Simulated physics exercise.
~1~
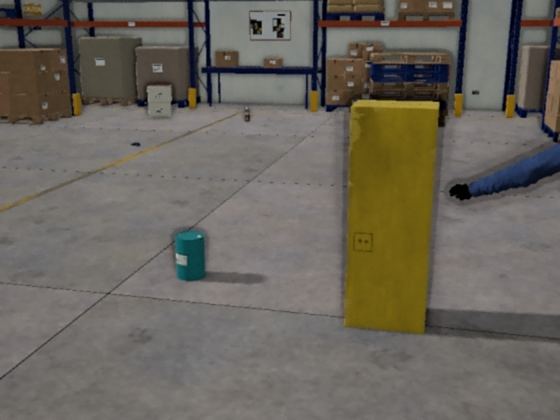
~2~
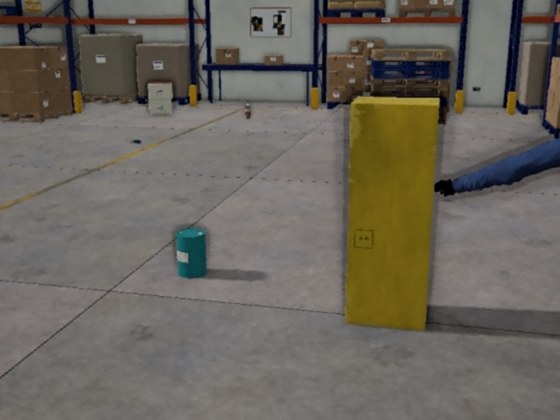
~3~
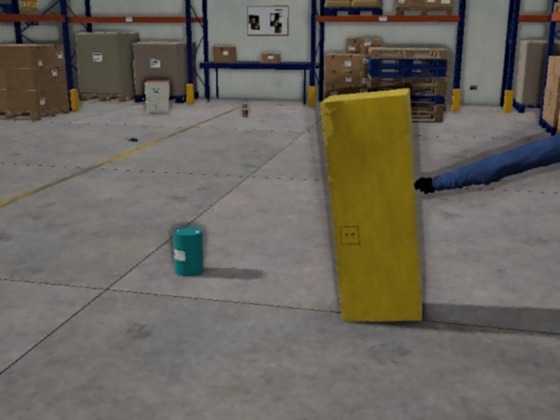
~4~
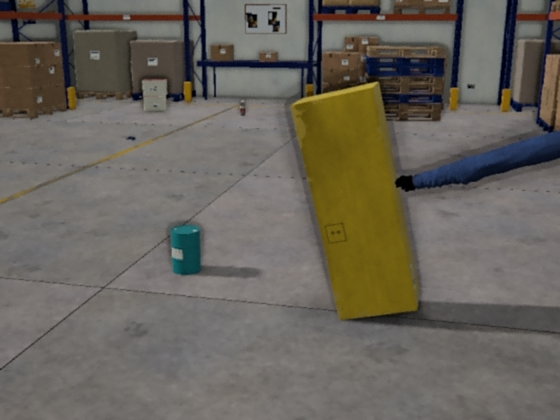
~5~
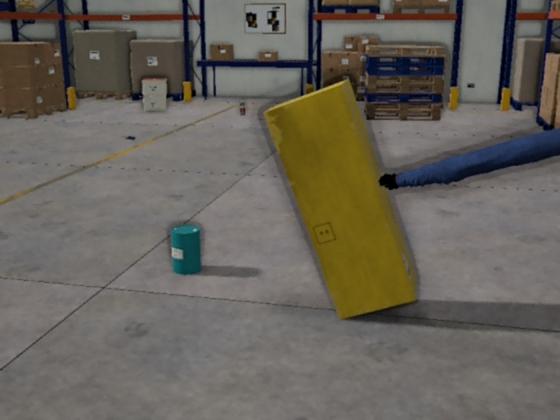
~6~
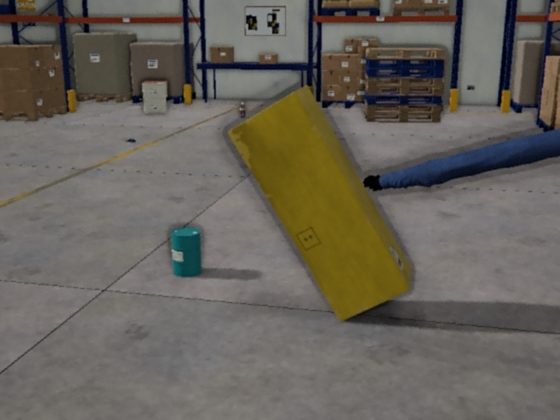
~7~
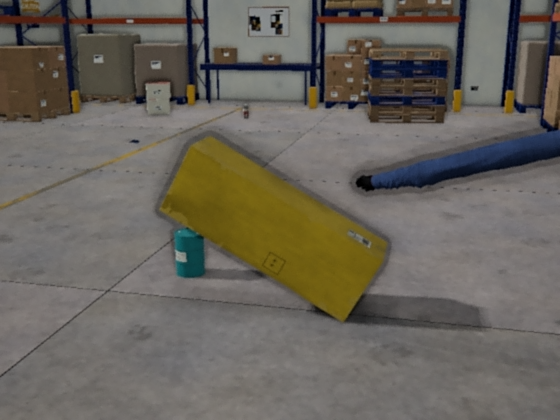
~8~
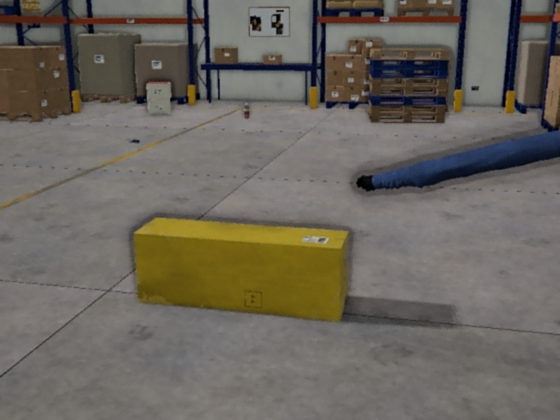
A tall yellow box was pushed by a blue-sleeved arm reaching in from the right, tilting left further and further until it toppled past the hand and ended lying flat on the warehouse floor, hiding the small turquoise canister from view.
